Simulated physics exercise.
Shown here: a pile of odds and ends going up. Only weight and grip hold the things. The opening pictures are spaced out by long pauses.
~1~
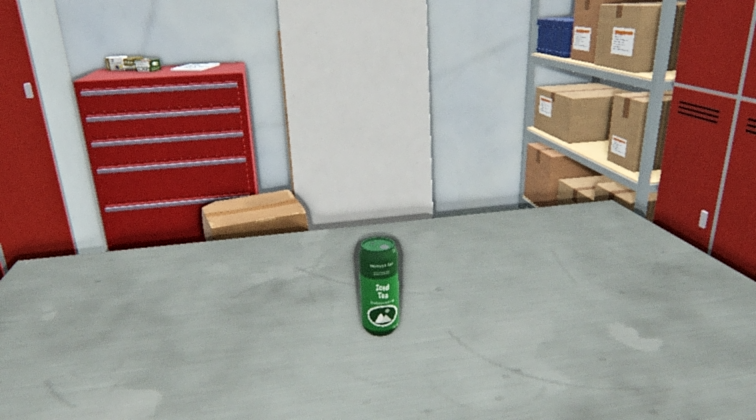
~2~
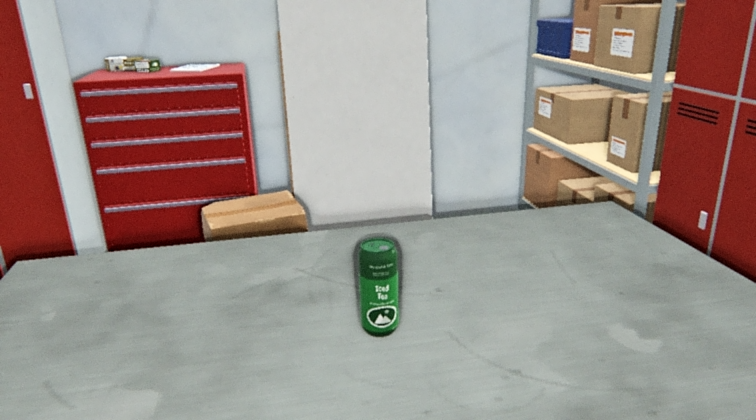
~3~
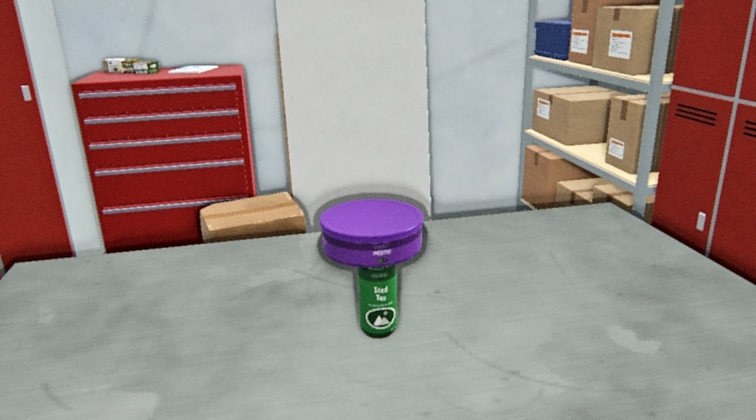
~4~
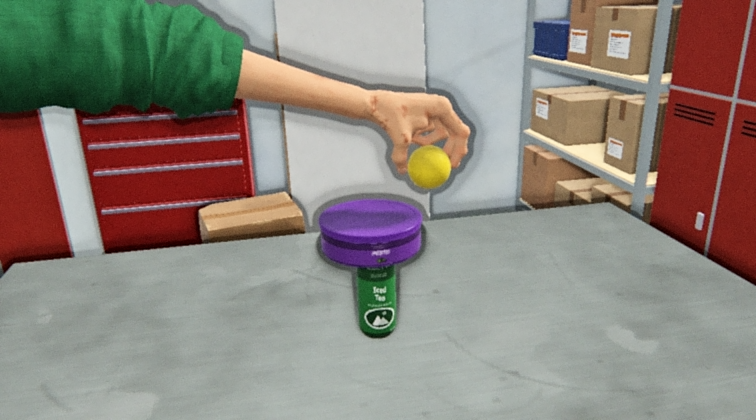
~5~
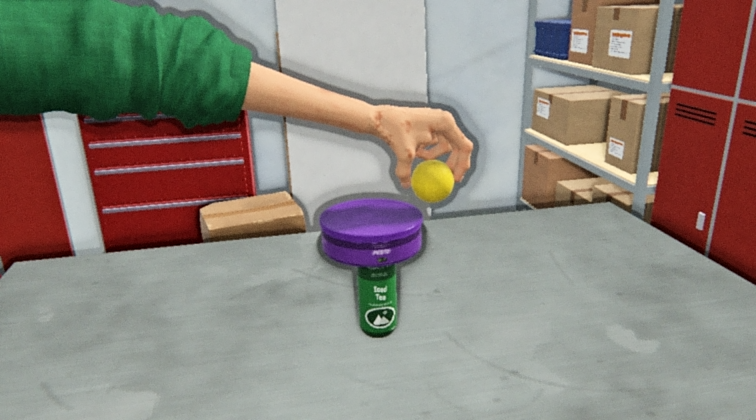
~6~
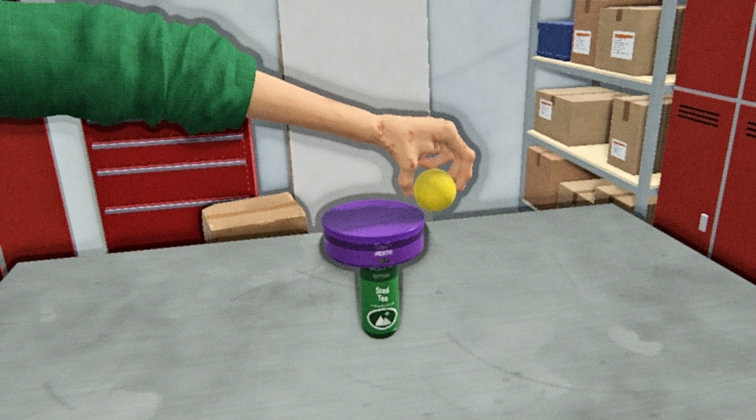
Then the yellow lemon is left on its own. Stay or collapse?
The pile does not stay together.
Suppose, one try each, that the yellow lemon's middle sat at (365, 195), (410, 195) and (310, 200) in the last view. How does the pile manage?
Try 1: Stable. Try 2: Stable. Try 3: Falls over.
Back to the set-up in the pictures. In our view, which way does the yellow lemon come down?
Direction of travel: Rightward.
Then, 0.30 s past the last view, yellow lemon now fallen.
Then, 0.50 s past the last view, things are still on the move.
Finally, fallen, yellow lemon; the other 2 still in place. Final places as the last picture's camera would see them, yellow lemon near (482, 302). The pile comes apart.
